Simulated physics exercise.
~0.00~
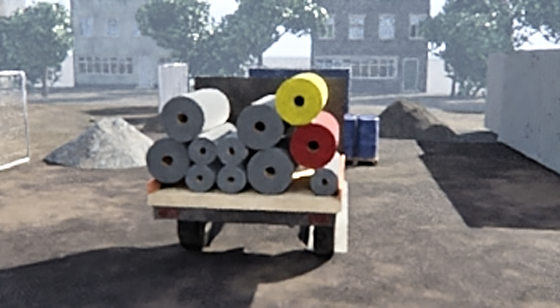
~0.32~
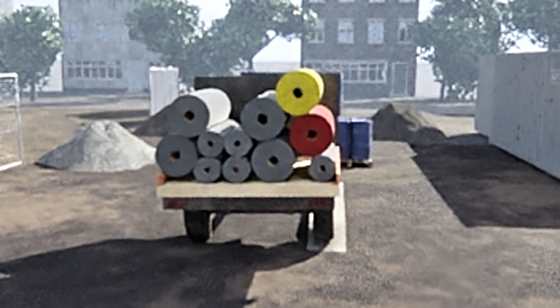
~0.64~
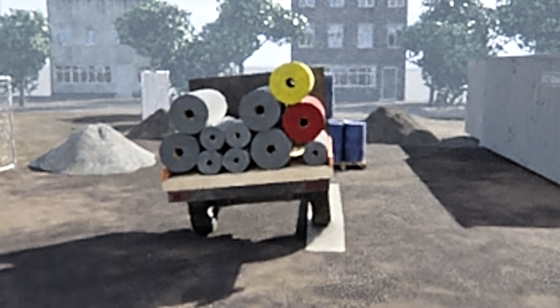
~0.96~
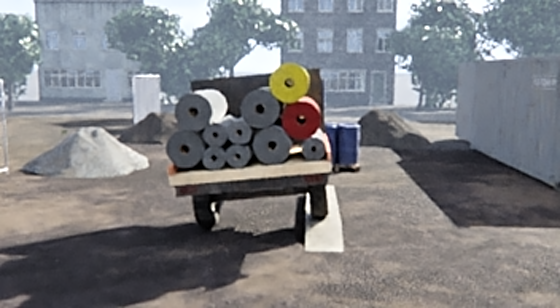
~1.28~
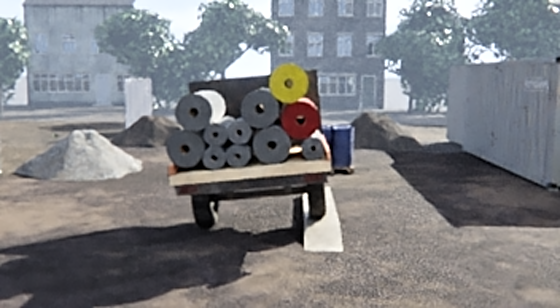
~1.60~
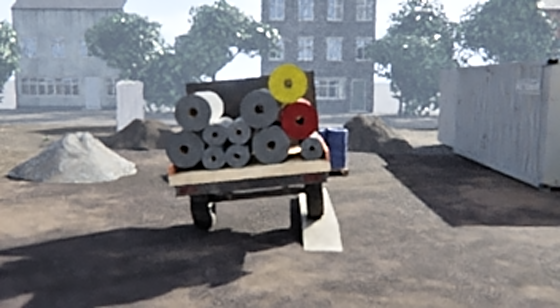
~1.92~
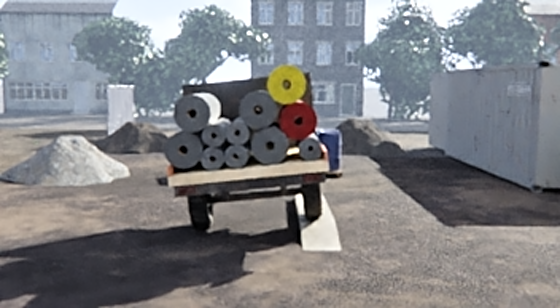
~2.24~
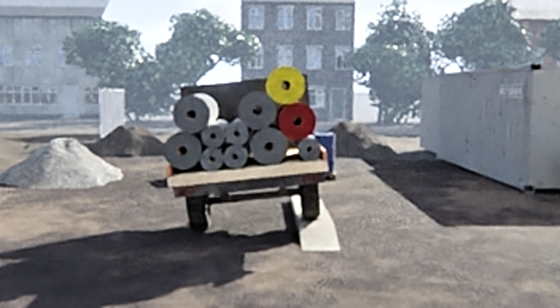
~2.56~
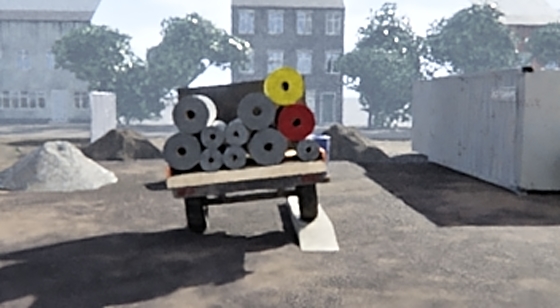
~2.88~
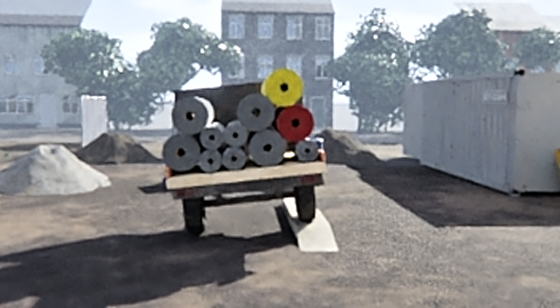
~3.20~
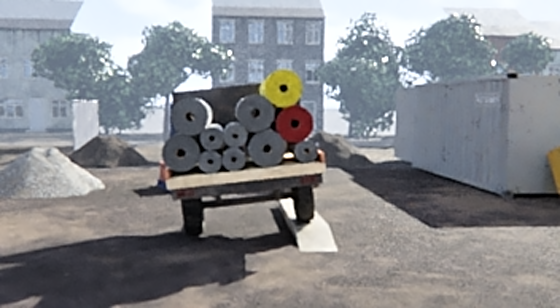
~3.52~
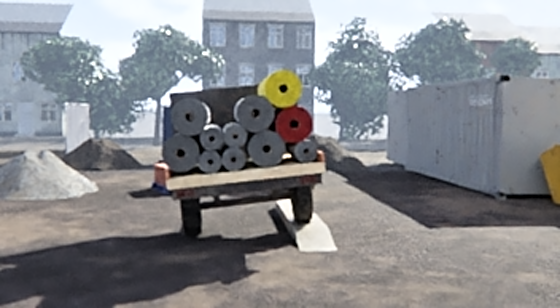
The video shows a trailer stacked with grey rolls, plus one yellow and one red, moving forward in a yard until its right wheel climbs a low pale kerb. It stops with the deck tilted, the view drifts sideways, and every roll stays in the stack.
